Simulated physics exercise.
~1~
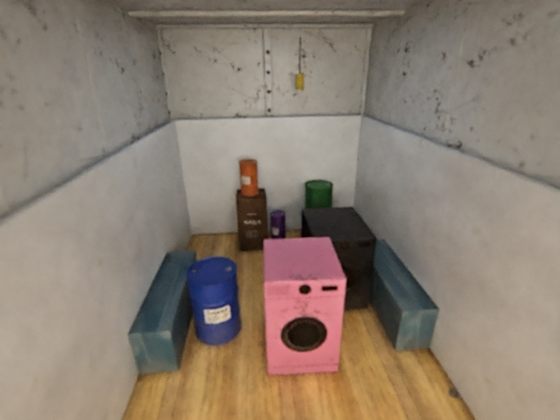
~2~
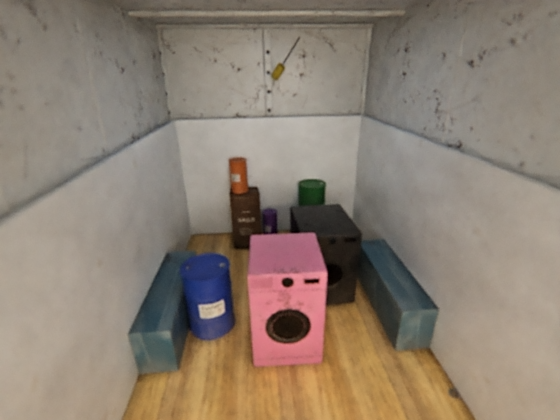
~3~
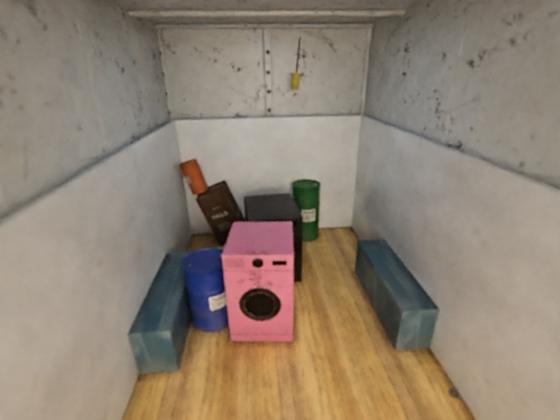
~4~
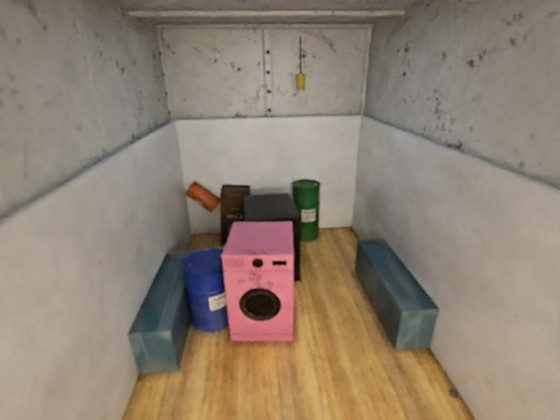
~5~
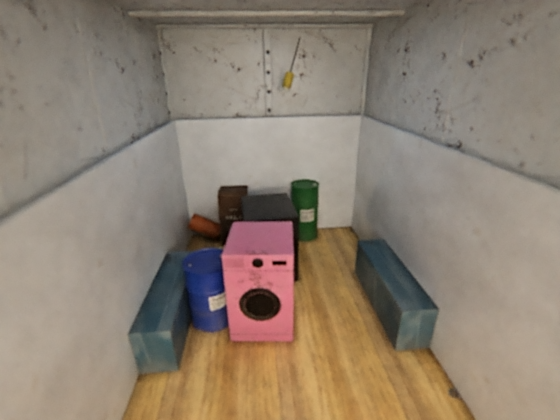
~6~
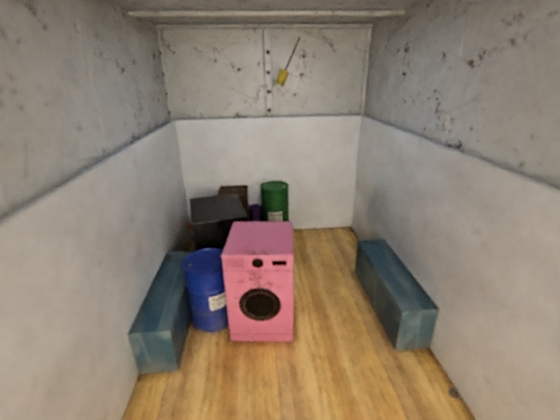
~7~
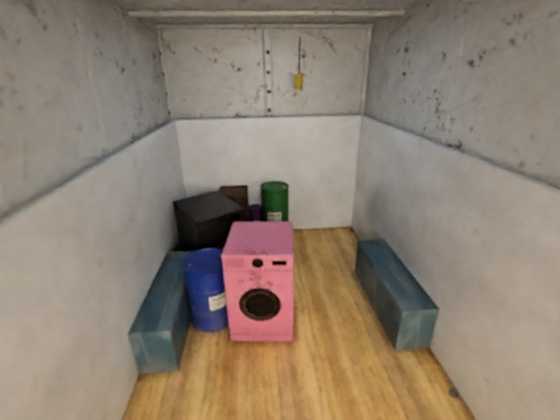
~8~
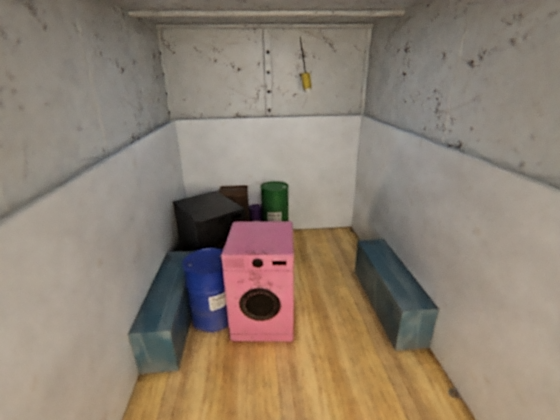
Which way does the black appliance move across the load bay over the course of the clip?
The black appliance moves to the left, ending up near the left wall behind the blue drum.
